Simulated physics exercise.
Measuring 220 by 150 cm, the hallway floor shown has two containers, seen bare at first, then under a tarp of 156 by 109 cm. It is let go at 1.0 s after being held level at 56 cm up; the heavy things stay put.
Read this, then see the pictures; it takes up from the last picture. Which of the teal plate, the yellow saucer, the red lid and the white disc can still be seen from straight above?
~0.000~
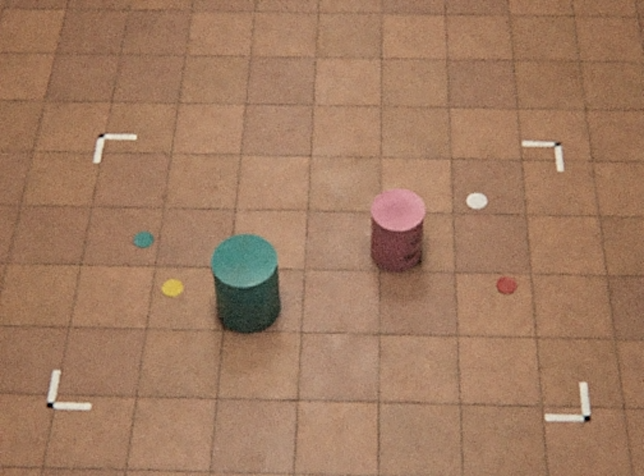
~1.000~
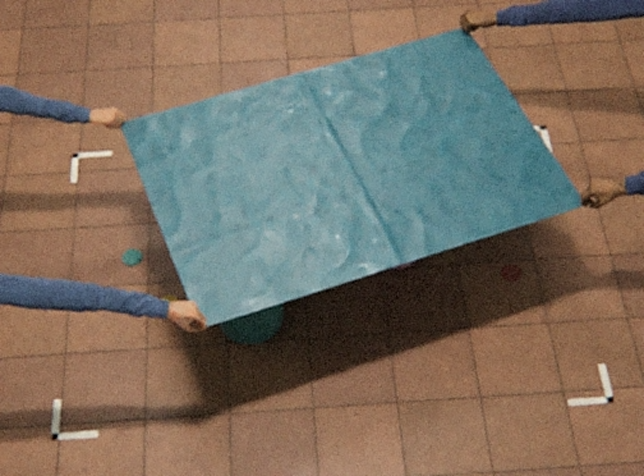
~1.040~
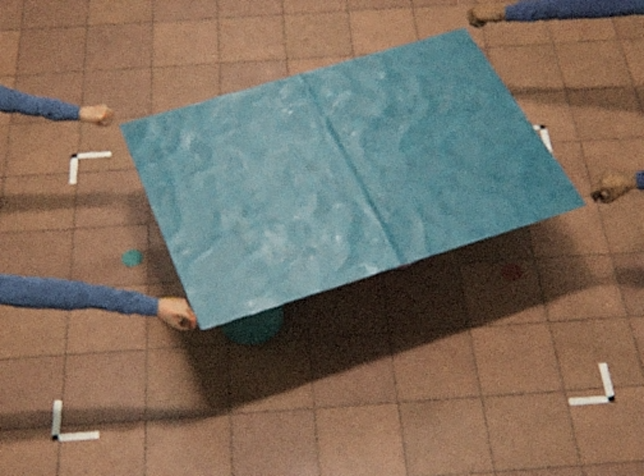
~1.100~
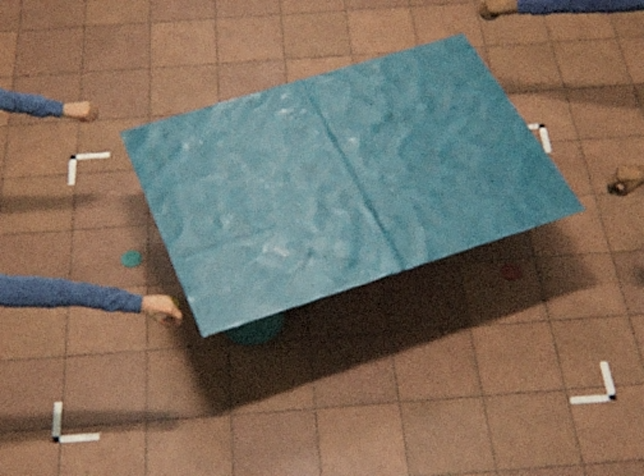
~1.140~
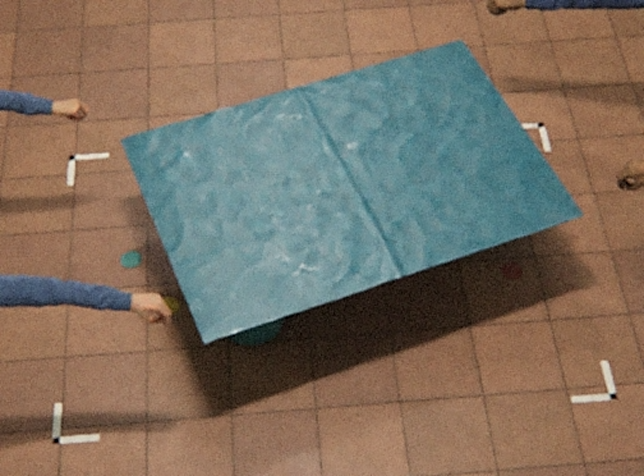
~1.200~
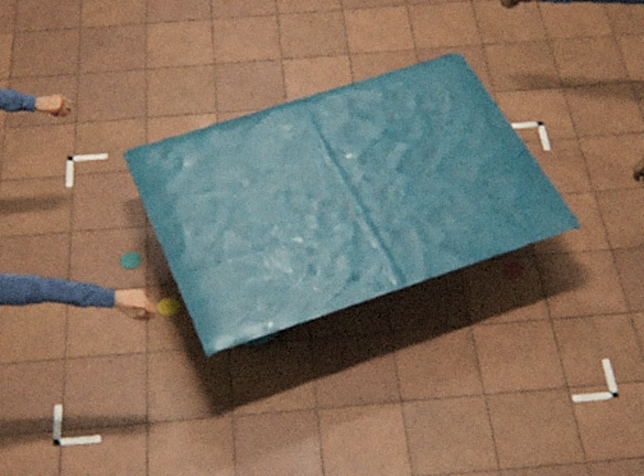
The teal plate still shows, the yellow saucer remains in the open, the red lid ends under the cloth, the white disc vanishes under it.
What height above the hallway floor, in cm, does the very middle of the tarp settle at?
The centre point rests around 32 cm up.
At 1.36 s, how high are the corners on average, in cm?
Roughly 14 centimetres up.
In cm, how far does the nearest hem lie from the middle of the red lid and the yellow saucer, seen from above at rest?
The first sits about 6 cm from the nearest hem, the second about 4 cm.
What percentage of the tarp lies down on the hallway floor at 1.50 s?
Contact share: Approx. 5 percent.
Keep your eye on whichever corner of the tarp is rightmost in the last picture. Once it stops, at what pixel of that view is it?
(536, 295).
By 1.4 s, 0 % of it is down, spanning 177 by 142 cm, above red lid, white disc.
By 1.5 s, 5 % of it is down, spanning 161 by 125 cm, above red lid, white disc.
By 1.7 s, 15 % of it is down, spanning 160 by 120 cm, above red lid, white disc.
By 1.8 s, 15 % of it is down, spanning 162 by 118 cm, above red lid, white disc.
By 3.3 s, 20 % of it is down, spanning 160 by 120 cm, above red lid, white disc.
